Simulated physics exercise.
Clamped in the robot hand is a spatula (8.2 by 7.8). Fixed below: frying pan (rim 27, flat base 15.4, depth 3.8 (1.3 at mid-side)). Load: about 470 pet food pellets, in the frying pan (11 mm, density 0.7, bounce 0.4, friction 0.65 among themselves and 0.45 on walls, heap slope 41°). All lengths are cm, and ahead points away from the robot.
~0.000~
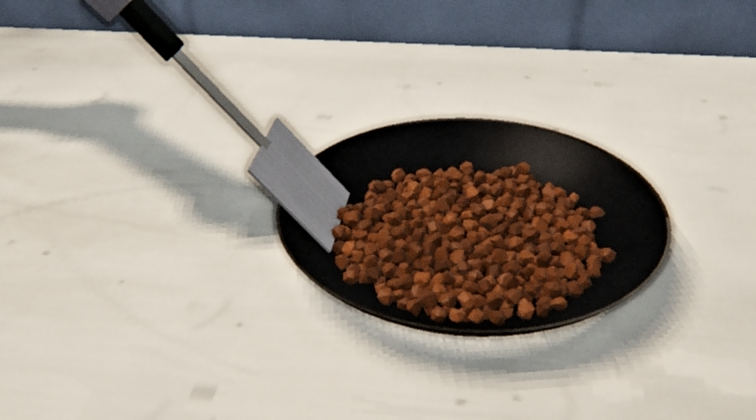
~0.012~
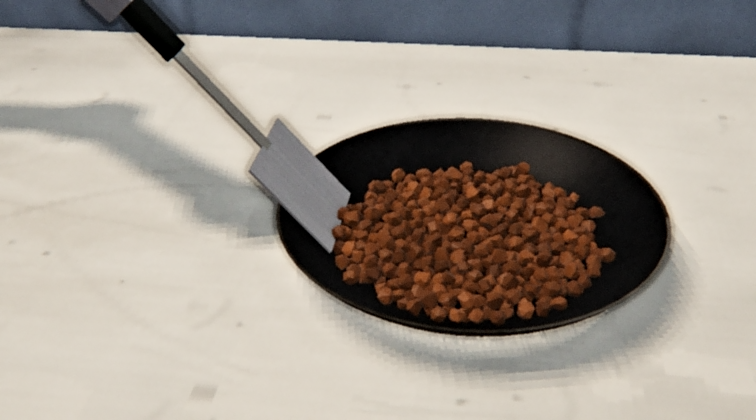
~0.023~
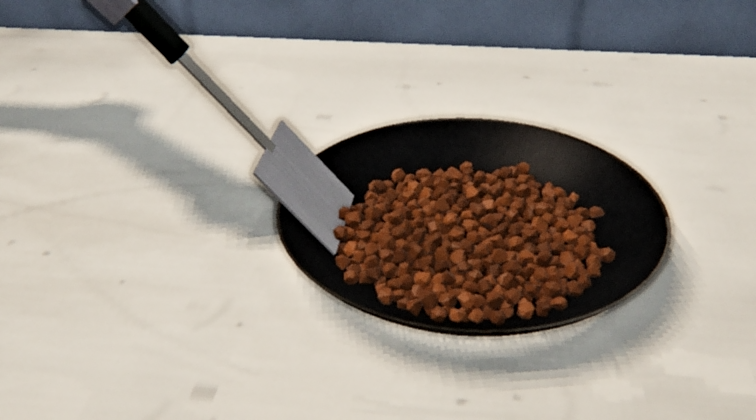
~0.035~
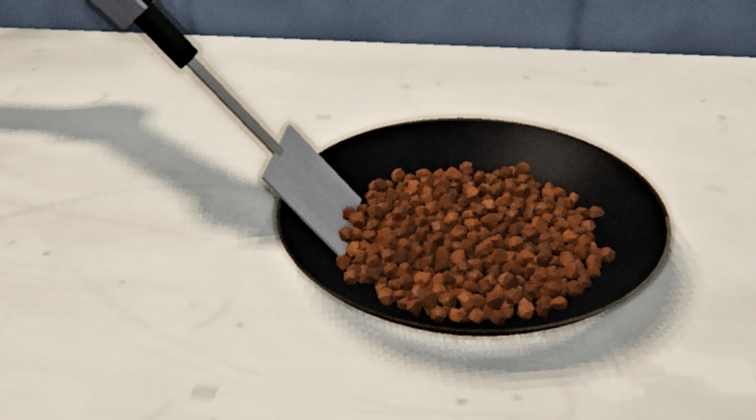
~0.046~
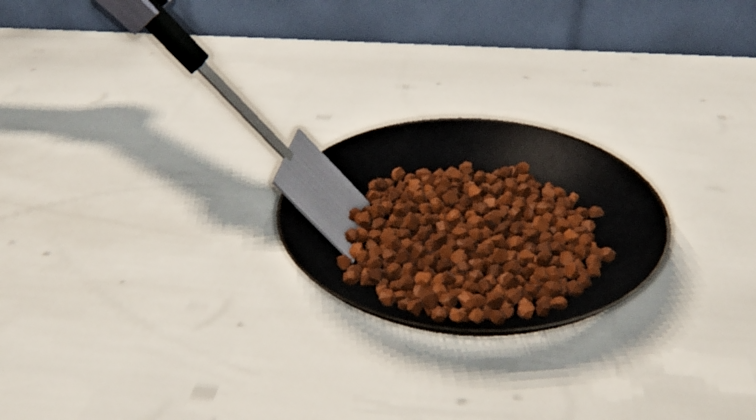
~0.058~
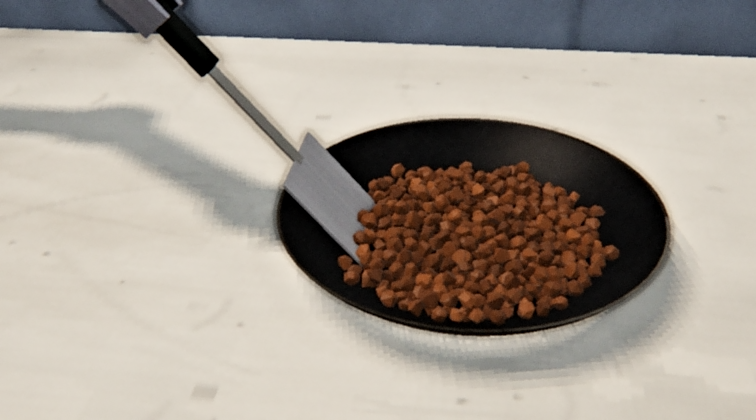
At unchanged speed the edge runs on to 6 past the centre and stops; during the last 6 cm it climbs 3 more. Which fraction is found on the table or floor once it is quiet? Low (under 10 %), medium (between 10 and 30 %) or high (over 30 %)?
Share on the table or floor: Low (under 10 %).
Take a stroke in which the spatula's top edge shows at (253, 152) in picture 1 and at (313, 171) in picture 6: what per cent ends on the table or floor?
Some 15 per cent.
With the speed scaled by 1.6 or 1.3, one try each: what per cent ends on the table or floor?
About 15 and 5 per cent.
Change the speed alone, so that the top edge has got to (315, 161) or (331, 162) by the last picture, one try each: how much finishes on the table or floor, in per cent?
About 15 and 15 per cent.
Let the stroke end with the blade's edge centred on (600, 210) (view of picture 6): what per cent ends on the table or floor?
Some 25 per cent.
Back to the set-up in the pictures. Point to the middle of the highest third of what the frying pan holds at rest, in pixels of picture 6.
Near (597, 216).
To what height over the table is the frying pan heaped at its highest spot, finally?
Some 5.5 cm.
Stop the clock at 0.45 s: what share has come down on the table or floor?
About 0 per cent.
After 0.14 s, sloping 50°, highest piece 4 above the table; 469 in the frying pan.
After 0.21 s, sloping 50°, highest piece 5 above the table; 468 in the frying pan, 1 on the blade or in flight.
After 0.45 s, sloping 50°, highest piece 5 above the table; 458 in the frying pan, 11 on the table or floor.
After 1.50 s, sloping 50°, highest piece 5 above the table; 458 in the frying pan, 11 on the table or floor.
In the end, 458 in the frying pan, 11 on the table or floor. That is 2 % on the table or floor.
